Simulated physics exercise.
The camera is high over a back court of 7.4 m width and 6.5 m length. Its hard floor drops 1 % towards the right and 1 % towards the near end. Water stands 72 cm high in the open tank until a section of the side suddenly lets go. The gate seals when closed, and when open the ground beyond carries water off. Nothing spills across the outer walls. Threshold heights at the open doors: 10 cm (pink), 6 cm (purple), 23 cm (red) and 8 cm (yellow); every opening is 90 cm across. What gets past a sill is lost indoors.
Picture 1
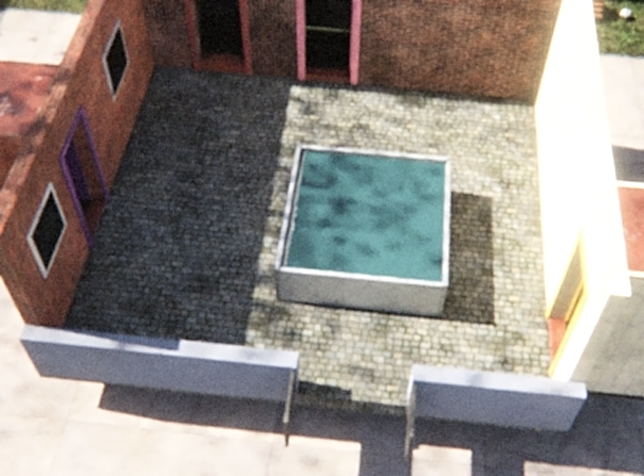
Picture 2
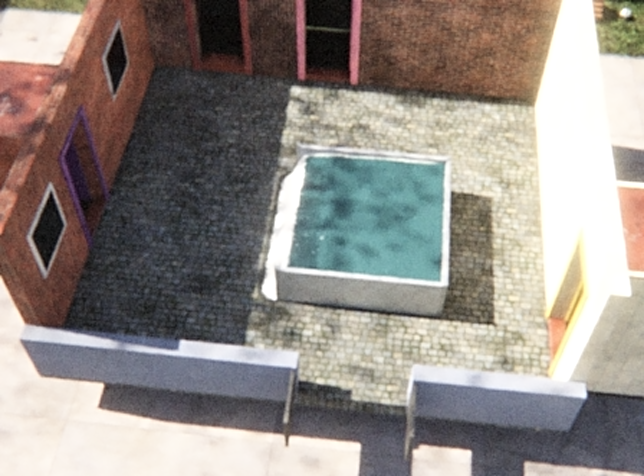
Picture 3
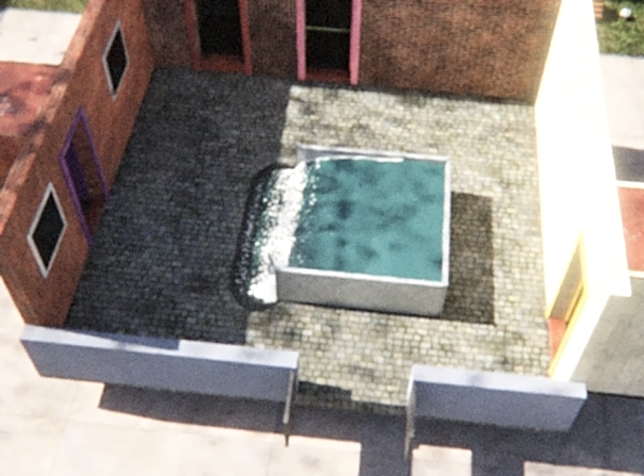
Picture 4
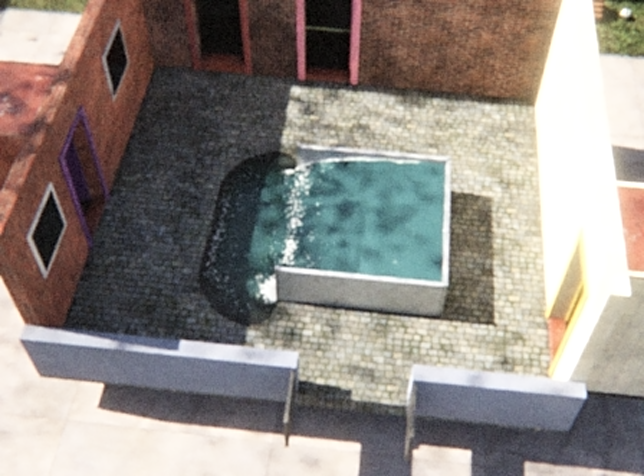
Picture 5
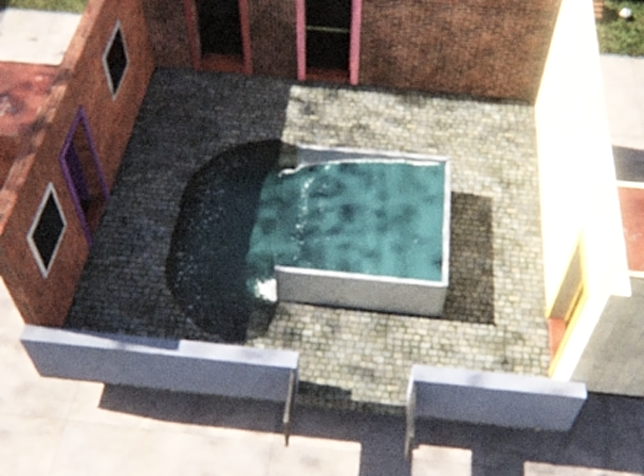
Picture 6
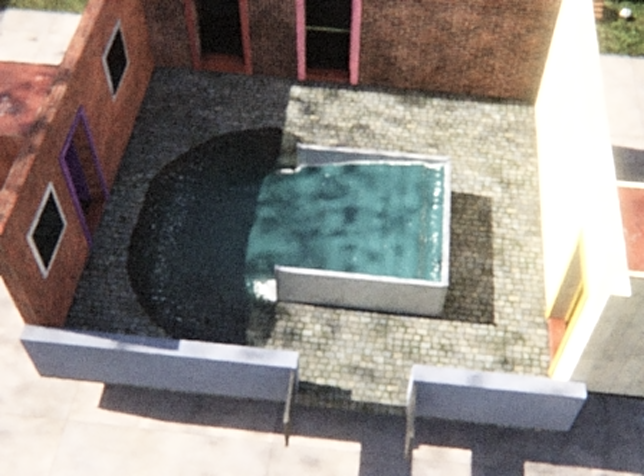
A square, pale-walled tank of teal water stands in a grey paved courtyard, seen from high above by a still camera. Brick walls with purple- and pink-framed doorways rise at the left and back, a cream wall at the right, low pale walls in front. The tank's left side opens, and water pours out in white froth, then spreads leftward in a widening dark, rounded sheet.
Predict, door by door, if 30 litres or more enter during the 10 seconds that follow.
Within that time: At the pink door it does not reach the limit; at the purple door it passes the limit; at the red door it stays under the limit; at the yellow door it exceeds the limit.
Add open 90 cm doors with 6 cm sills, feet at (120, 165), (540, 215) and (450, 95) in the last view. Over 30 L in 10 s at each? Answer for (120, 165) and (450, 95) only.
In that order: Over, under.
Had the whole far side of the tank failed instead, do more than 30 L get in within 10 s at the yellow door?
Then: Yellow above.
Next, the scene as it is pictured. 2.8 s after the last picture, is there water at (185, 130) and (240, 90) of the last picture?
In turn: Under water, wet.
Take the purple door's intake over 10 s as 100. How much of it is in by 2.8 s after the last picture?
Some 75 per cent by then.
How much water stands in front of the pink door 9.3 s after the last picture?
Some 5.0 cm.
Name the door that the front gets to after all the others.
It is the yellow one.
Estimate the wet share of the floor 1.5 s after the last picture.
About 40 per cent.
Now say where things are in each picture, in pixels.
In the first picture, the open tank at (367, 214) is whole and still, 72 cm deep.
In the second picture, the front is at a hidden place, 1.3 m from the gap at (291, 226); 0.6 m2 of floor is under water; 72 cm left at the back of the open tank.
In the third picture, water pours out at (291, 227) and has run 1.5 m, to (277, 168); typically 13 cm deep outside, 72 cm at the open tank's back.
In the fourth picture, the front is at (233, 315), 1.8 m from the gap at (291, 228); 3.8 m2 of floor is under water; 72 cm left at the back of the open tank.
In the fifth picture, the front is at (204, 322), 2.2 m from the gap at (291, 229); 6.1 m2 of floor is under water; 72 cm left at the back of the open tank.
In the sixth picture, water pours out at (291, 229) and has run 2.6 m, to (133, 269); typically 8 cm deep outside, 66 cm at the open tank's back.
Then, 0.7 s after the last picture water covers 40 % of the floor and is deepest (34 cm) near (109, 196); pink door not reached, purple door 22 cm at the sill, 75 L in, red door not reached, yellow door not reached.
Then, 1.5 s after the last picture water covers 40 % of the floor and is deepest (46 cm) near (55, 352); pink door not reached, purple door 36 cm at the sill, 268 L in, red door not reached, yellow door not reached.
Then, 2.8 s after the last picture water covers 45 % of the floor and is deepest (32 cm) near (154, 70); pink door not reached, purple door 27 cm at the sill, 526 L in, red door 20 cm at the sill, 0 L in, yellow door not reached.
Then, 5.3 s after the last picture water covers 90 % of the floor and is deepest (20 cm) near (552, 384); pink door 6 cm at the sill, 0 L in, purple door 11 cm at the sill, 679 L in, red door 13 cm at the sill, 0 L in, yellow door 9 cm at the sill, 3 L in.
Then, 9.3 s after the last picture water covers 100 % of the floor and is deepest (16 cm) near (548, 312); pink door 5 cm at the sill, 0 L in, purple door 6 cm at the sill, 696 L in, red door 4 cm at the sill, 0 L in, yellow door 12 cm at the sill, 99 L in.
